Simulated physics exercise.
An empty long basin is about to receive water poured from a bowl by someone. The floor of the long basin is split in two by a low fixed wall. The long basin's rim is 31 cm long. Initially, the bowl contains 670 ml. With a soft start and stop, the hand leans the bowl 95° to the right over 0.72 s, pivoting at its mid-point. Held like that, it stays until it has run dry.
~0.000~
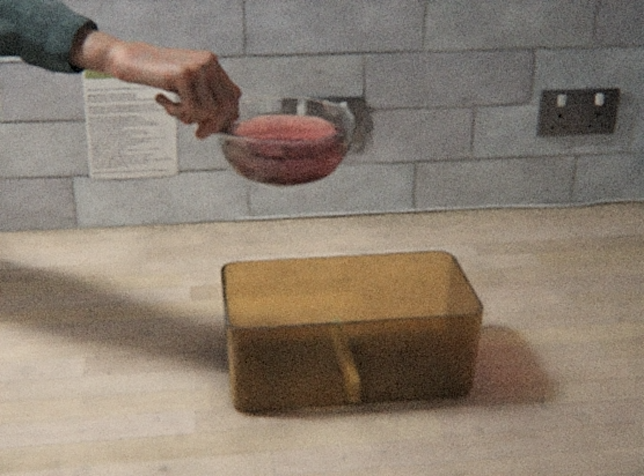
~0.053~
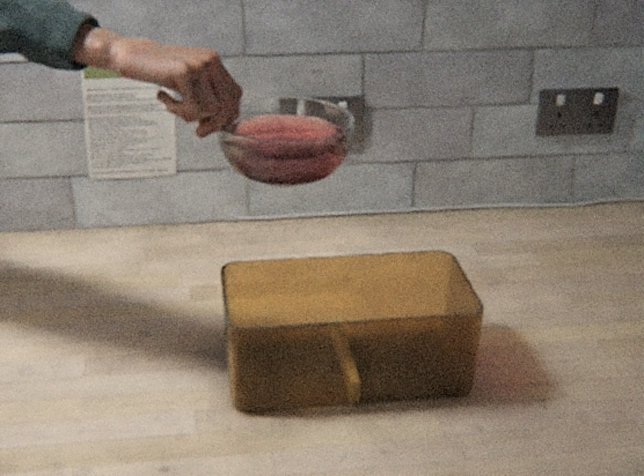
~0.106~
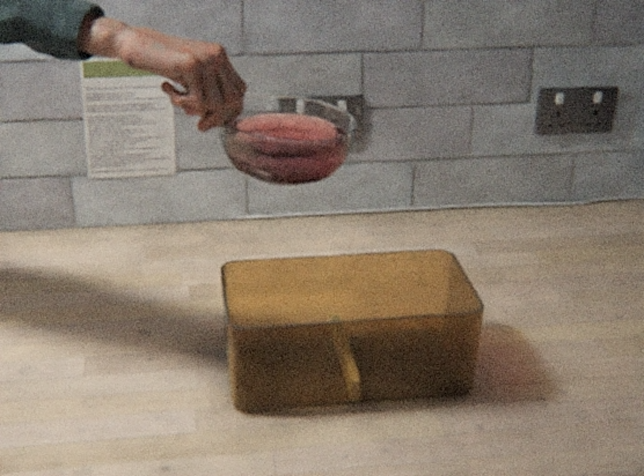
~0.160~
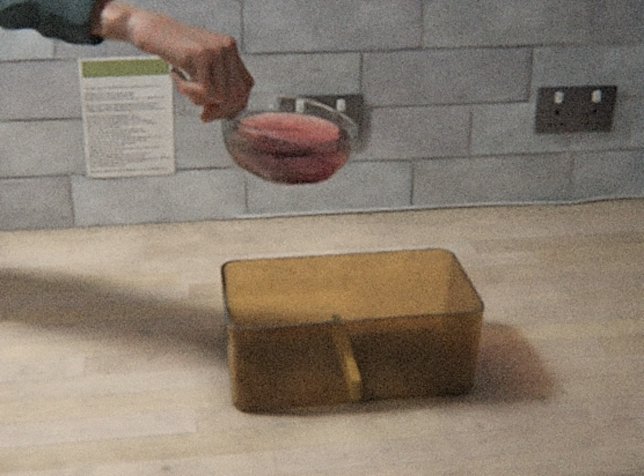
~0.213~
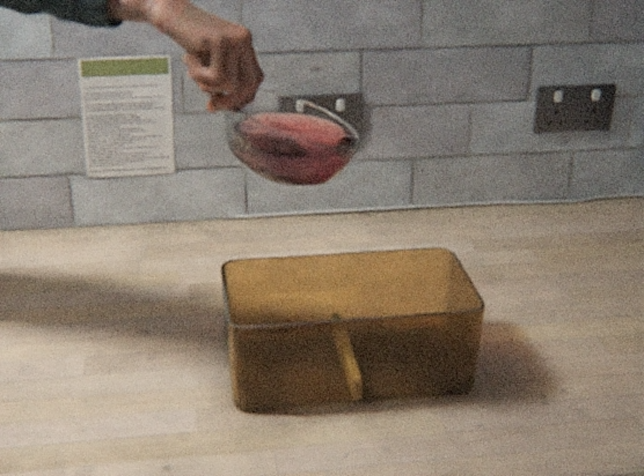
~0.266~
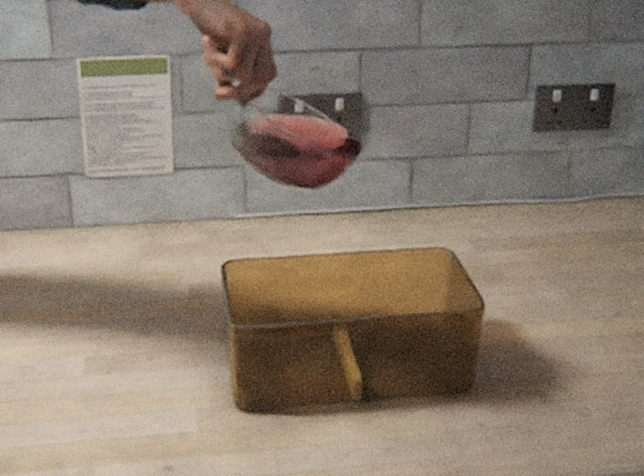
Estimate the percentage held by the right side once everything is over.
I would say 83 per cent.
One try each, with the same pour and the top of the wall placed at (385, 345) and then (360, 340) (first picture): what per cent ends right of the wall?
The first gives near 60 per cent and the second near 80 per cent.
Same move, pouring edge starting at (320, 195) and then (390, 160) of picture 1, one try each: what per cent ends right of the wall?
The first try gives around 60 percent, the second around 80 percent.
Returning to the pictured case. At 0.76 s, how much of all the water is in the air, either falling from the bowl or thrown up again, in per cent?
Something like 12 per cent of the total.
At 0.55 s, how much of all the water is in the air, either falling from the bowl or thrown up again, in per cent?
Close to 56 in a hundred.
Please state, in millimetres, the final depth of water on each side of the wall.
The left ends up at roughly 4 mm, with the right at roughly 24 mm.
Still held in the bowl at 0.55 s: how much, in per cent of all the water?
Some 24 % of it is still there.
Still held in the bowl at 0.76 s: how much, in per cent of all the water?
Near 3 in a hundred.
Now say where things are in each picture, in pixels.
In the first picture, it leans 0°; its right rim is at (352, 118); the water meets the walls at (221, 136) and (347, 131); the long basin's rim runs from (224, 296) to (468, 281); the wall's top is at (345, 348).
In the second picture, it leans 1°; its right rim is at (353, 119); the water meets the walls at (221, 135) and (348, 131).
In the third picture, it leans 5°; its right rim is at (354, 122); the water meets the walls at (223, 132) and (348, 133).
In the fourth picture, it leans 11°; its right rim is at (356, 128); the water meets the walls at (224, 131) and (351, 134).
In the fifth picture, it leans 19°; its right rim is at (358, 137); the water meets the walls at (228, 130) and (354, 134).
In the sixth picture, it leans 29°; its right rim is at (357, 148); the water meets the walls at (231, 132) and (351, 139); 2 per cent is over the edge.
After 0.55 s the tilt is 83° and 24 per cent is still to pour, 0 is left of the wall and 20 right of it.
After 0.76 s the tilt is 95° and 3 per cent is still to pour, 7 is left of the wall and 78 right of it.
After 0.98 s the tilt is 95° and 0 per cent is still to pour, 13 is left of the wall and 85 right of it.
After 1.22 s the tilt is 95° and 0 per cent is still to pour, 14 is left of the wall and 83 right of it.
In the end 14 per cent lies left of the wall, 83 right of it and 2 outside.
